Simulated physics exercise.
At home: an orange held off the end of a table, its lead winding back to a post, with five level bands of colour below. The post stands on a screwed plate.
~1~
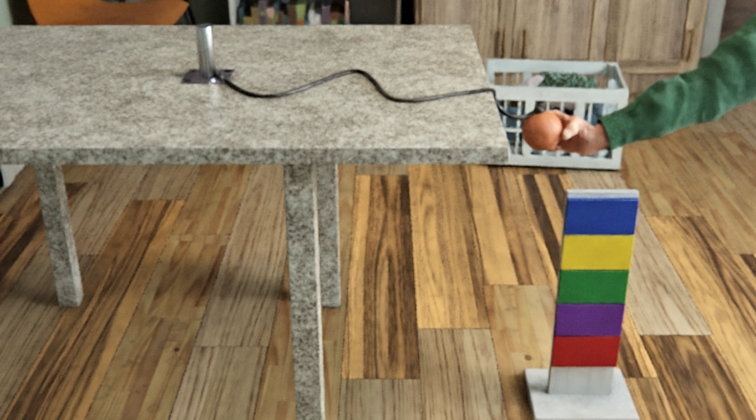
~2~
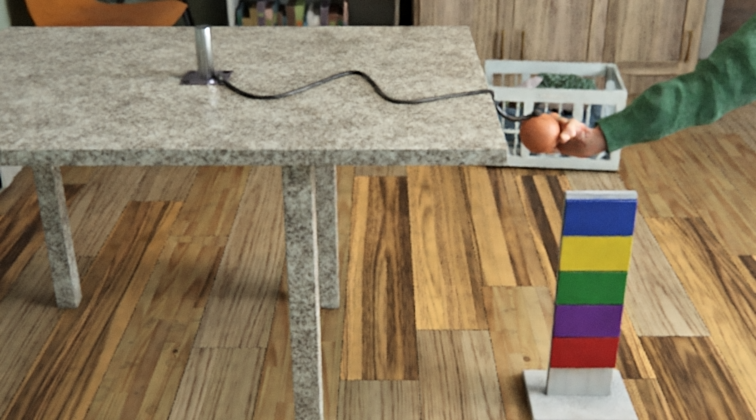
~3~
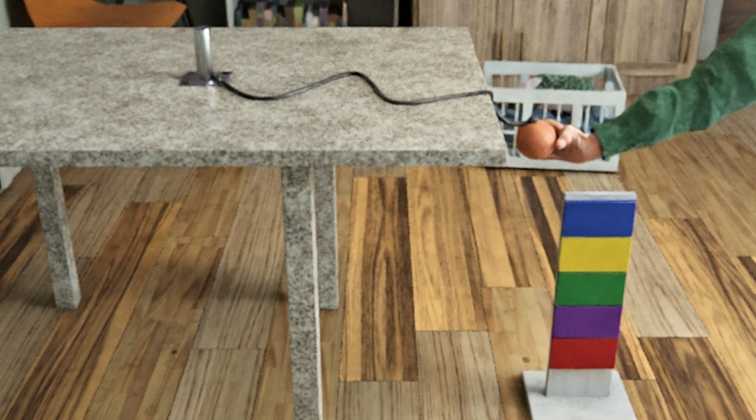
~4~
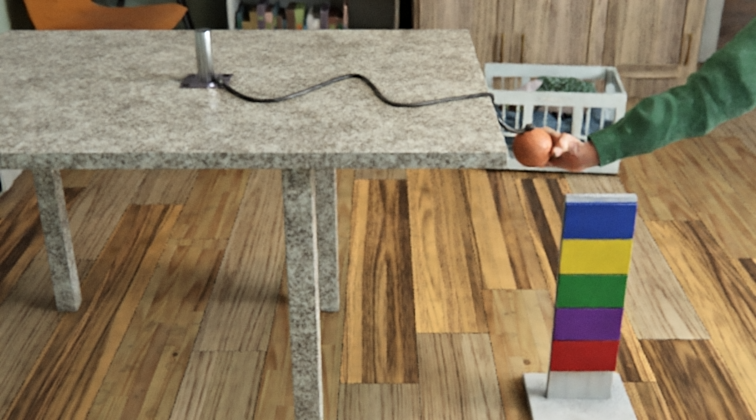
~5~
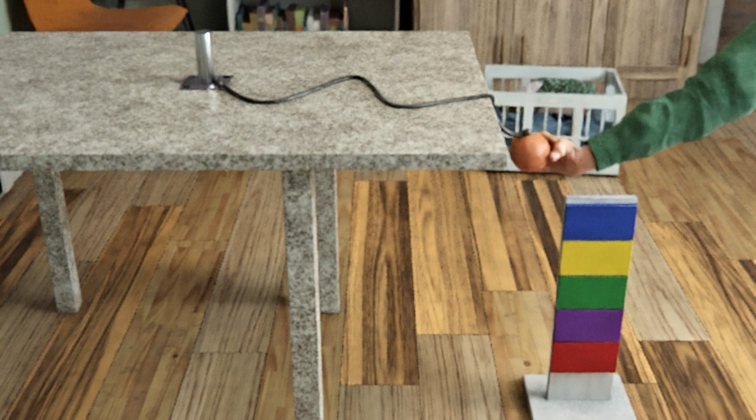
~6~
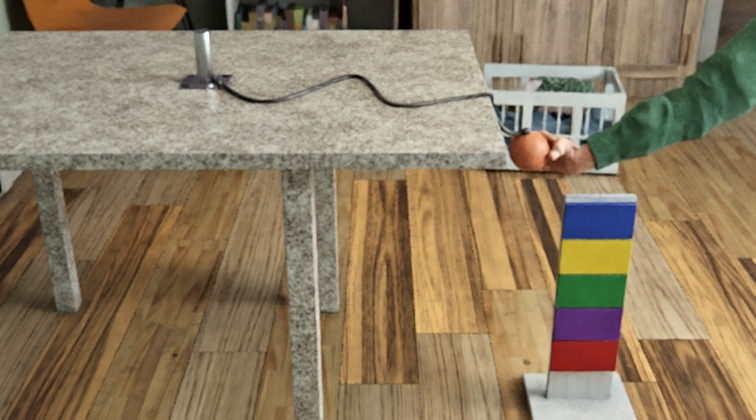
In a room with a wooden floor, a green-sleeved arm holds an orange just off the right end of a speckled stone-like table, its dark lead winding back to a short metal post. The hand lowers the orange slightly and draws it a little left, above a stand banded in five colours, then keeps it still.
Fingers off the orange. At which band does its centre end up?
Its middle rests at the green band.
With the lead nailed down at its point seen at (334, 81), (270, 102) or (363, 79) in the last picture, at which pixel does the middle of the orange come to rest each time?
Near (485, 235), (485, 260) and (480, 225).
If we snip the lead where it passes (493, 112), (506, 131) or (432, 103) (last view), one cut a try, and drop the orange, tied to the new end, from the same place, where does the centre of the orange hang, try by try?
About (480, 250), (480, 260) and (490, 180).
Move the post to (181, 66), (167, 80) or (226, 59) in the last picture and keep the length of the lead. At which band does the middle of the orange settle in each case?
Try by try: Yellow; yellow; green.
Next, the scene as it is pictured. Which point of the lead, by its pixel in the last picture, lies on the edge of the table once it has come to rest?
It lies at about (379, 95).
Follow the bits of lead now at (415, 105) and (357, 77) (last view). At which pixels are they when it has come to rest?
Near (486, 146) and (424, 88).
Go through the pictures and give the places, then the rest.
Orange (542, 130); blue (602, 218); yellow (598, 253); green (594, 288); purple (590, 321); red (586, 352), in the first frame.
Orange (540, 134); lead through (234, 89) (302, 90) (357, 73) (387, 98) (465, 94), in the second frame.
Orange (536, 140), in the third frame.
Orange (532, 147); lead through (234, 92) (302, 93) (357, 76) (386, 101) (465, 97), in the fourth frame.
Orange (530, 152), in the fifth frame.
Orange (529, 151); lead through (234, 93) (301, 94) (357, 77) (386, 102) (464, 98), in the sixth frame.
Early on, orange near (509, 273); level with yellow.
Midway, orange near (456, 285); level with green.
Near the end, orange near (492, 290); level with green.
Finally, orange near (480, 289); level with green. The green one.
